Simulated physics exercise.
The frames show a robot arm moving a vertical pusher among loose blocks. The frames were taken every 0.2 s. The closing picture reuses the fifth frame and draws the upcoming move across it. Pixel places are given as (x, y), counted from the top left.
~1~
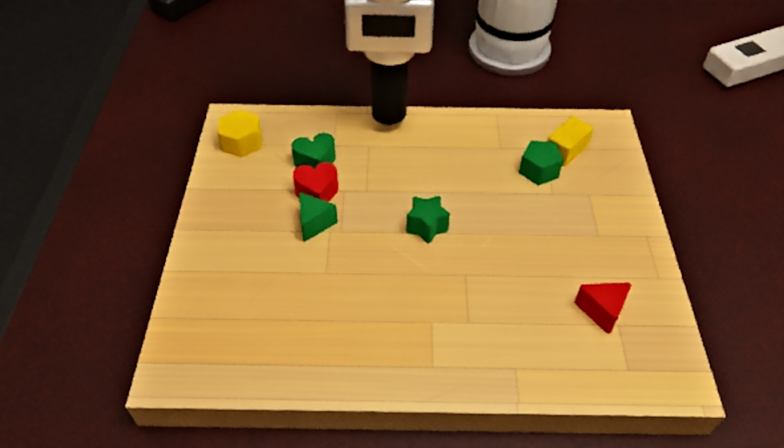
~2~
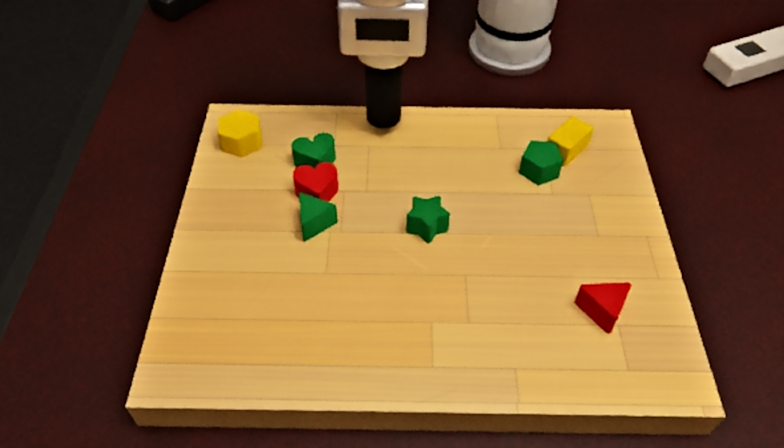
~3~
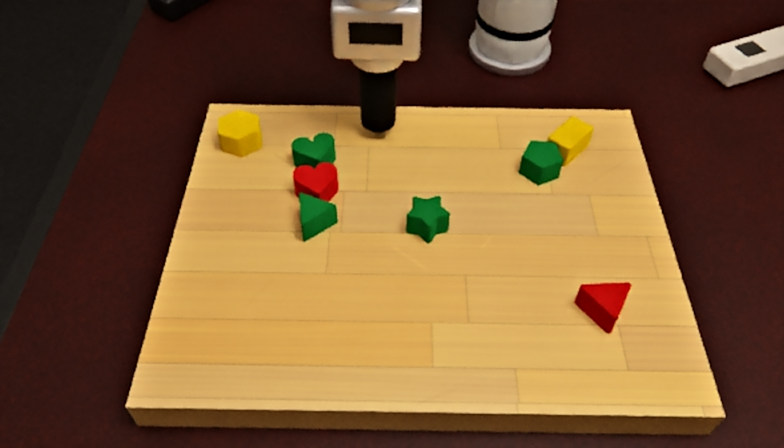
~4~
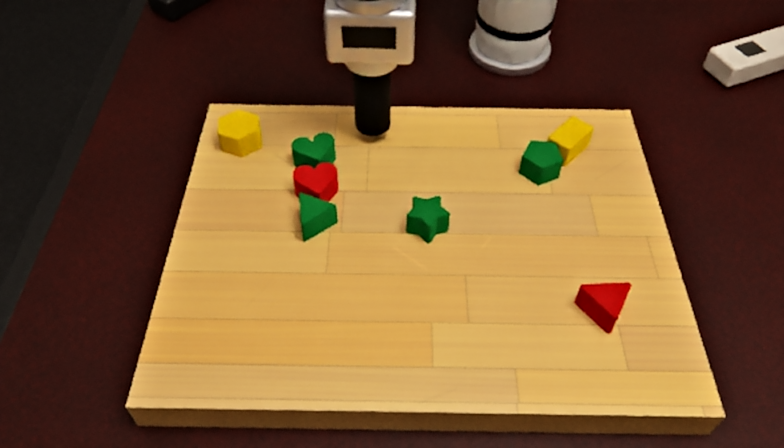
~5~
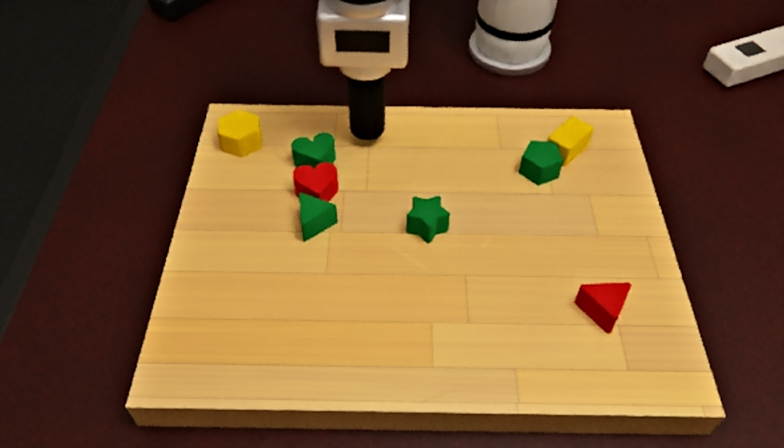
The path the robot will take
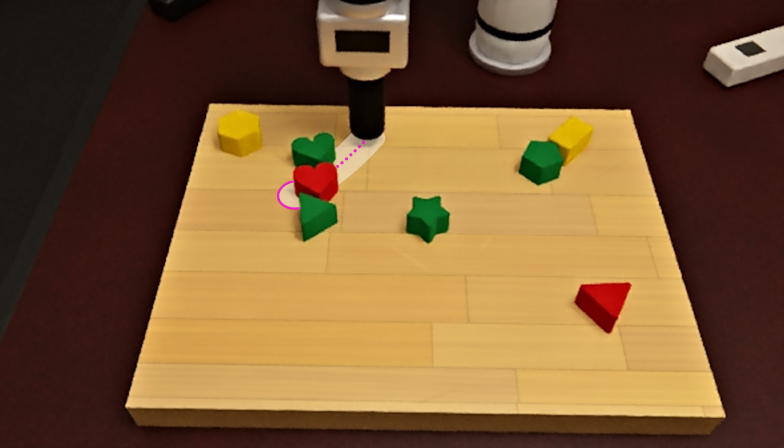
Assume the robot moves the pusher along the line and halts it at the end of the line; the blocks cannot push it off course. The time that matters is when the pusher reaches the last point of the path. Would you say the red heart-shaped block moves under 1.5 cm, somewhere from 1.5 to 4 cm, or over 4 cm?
My prediction: Over 4 cm.
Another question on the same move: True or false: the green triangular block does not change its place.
My answer: False.
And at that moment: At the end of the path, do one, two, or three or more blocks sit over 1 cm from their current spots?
Total moved: Three or more.
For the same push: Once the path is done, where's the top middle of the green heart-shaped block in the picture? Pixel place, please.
The point I'd pick in the picture is (262, 160).
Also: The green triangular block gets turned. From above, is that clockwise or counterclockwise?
Rotates counter-clockwise.
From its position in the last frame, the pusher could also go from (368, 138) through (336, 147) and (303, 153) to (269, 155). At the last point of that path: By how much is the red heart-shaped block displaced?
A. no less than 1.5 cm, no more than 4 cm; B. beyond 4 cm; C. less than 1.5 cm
I choose C.
The drawn path runs from (368, 138) by way of (348, 158) and (324, 177) to (297, 195).
The first path, step by step. One third of the way, pusher at (346, 149); green heart-shaped block at (306, 148).
Two thirds of the way, pusher at (322, 168); green triangular block at (309, 214), turned 15° anticlockwise; green heart-shaped block at (280, 157), turned 45° clockwise; red heart-shaped block at (304, 186).
At the end, pusher at (295, 185); green triangular block at (303, 229), turned 60° anticlockwise; green heart-shaped block at (262, 160), turned 90° clockwise; red heart-shaped block at (281, 207), turned 15° anticlockwise.
